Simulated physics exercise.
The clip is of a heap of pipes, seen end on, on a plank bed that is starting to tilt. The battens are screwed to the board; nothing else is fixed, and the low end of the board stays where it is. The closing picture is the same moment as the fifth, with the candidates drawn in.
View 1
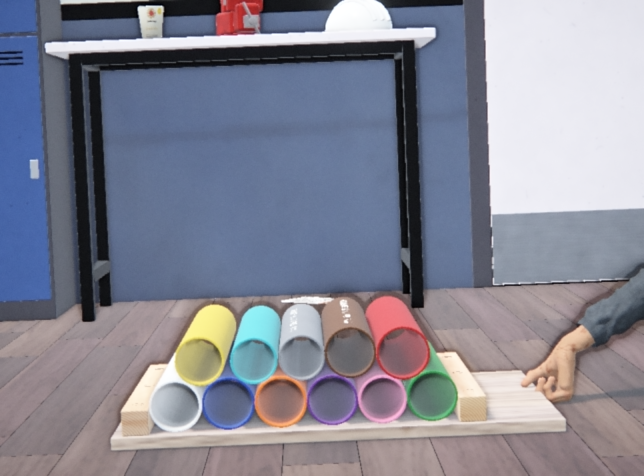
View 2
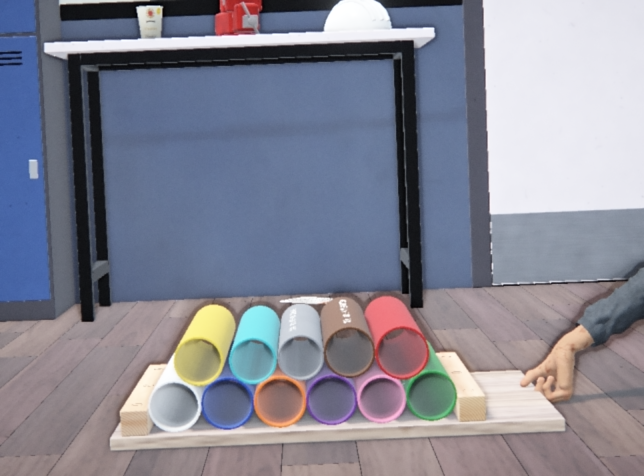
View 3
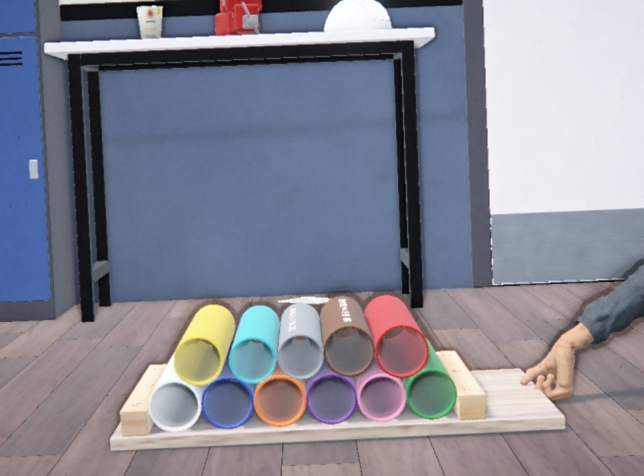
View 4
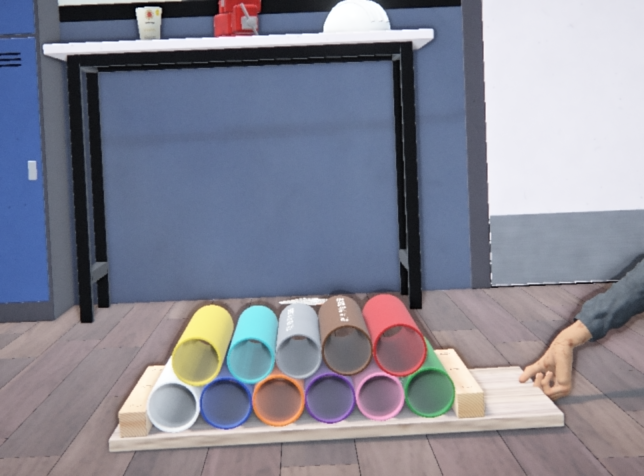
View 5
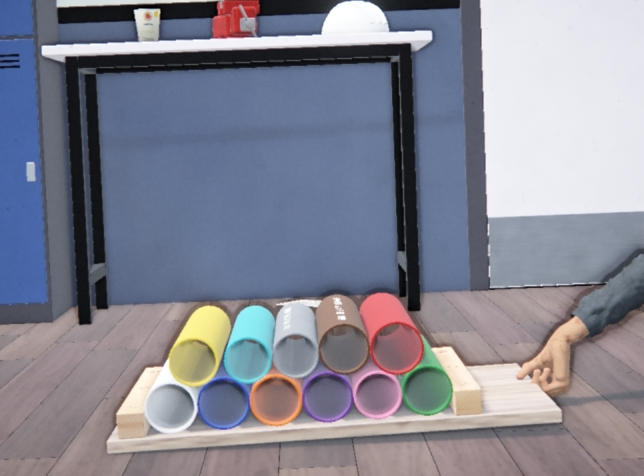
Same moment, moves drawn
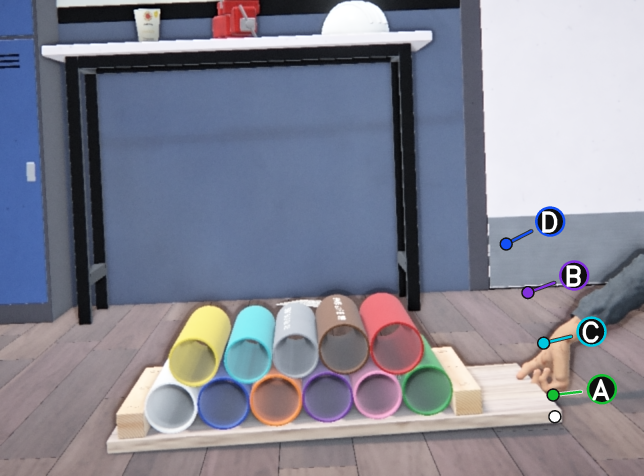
A hand rests at the board's right end while the stacked colourful pipes barely move.
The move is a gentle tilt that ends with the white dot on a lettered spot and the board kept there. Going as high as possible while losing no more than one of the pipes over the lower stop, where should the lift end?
Mark D is as high as it can go.
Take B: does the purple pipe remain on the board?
Yes.
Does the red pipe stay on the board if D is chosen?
Yes.
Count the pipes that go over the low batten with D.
At D the number is none.
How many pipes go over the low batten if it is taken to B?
The count is none.
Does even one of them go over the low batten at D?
At D: No.
On the marked copy, A at (553, 395); B at (528, 293); C at (543, 343); D at (506, 244); the white dot at (555, 416).
Taking D. A third of the way, board at 16°.
Two thirds of the way, board at 25°.
When it is over, board at 25°, none over the low batten.
As for the rest, A none over the low batten; B none over the low batten; C none over the low batten.
